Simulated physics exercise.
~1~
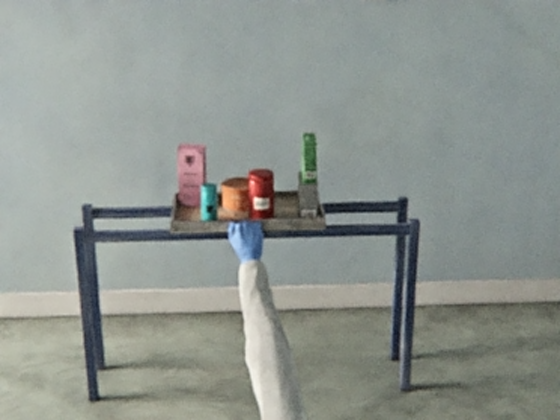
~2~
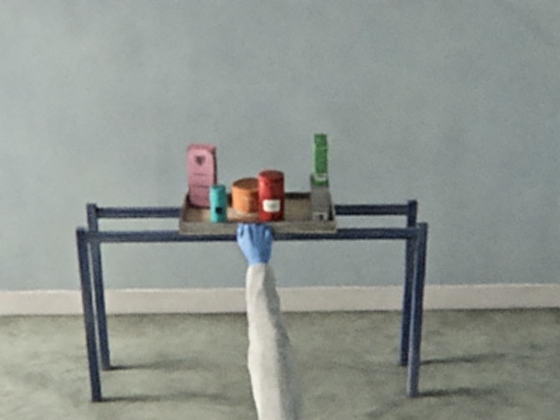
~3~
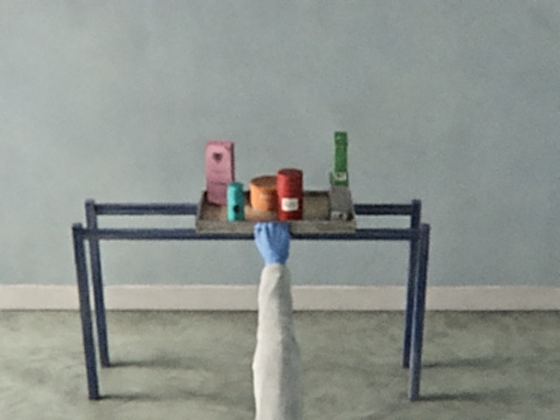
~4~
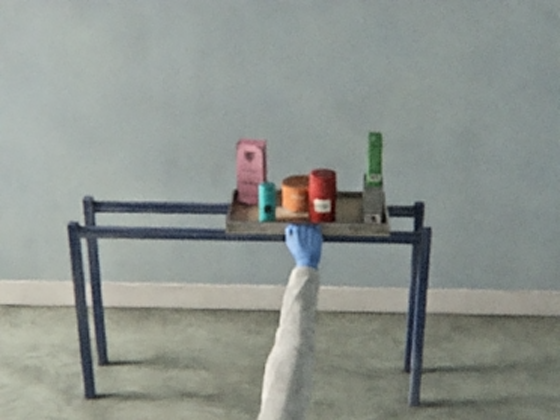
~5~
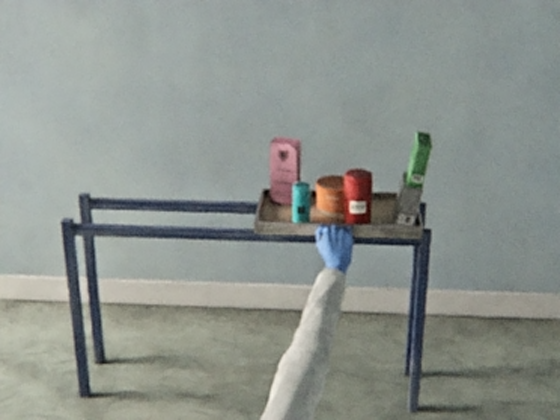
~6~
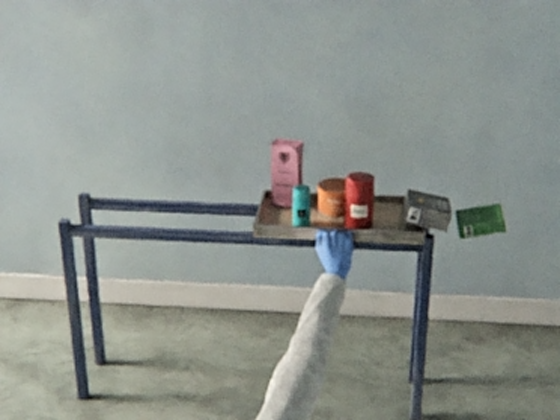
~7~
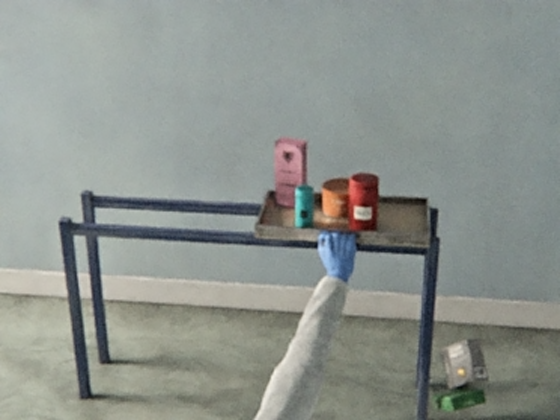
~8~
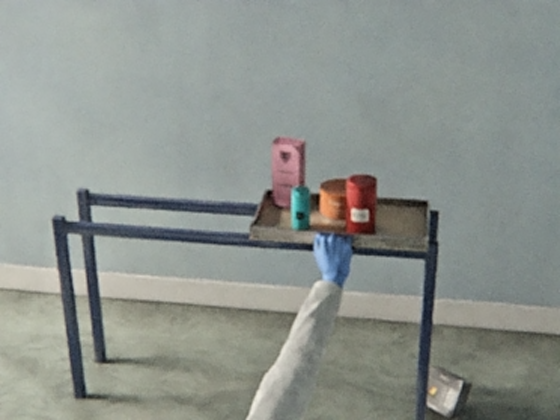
In a plain grey room, a blue-gloved hand slid a tray of packets and tubs rightward along a rack until it stopped at the end, and the green carton and grey packet tipped off onto the floor while the other four stayed standing.
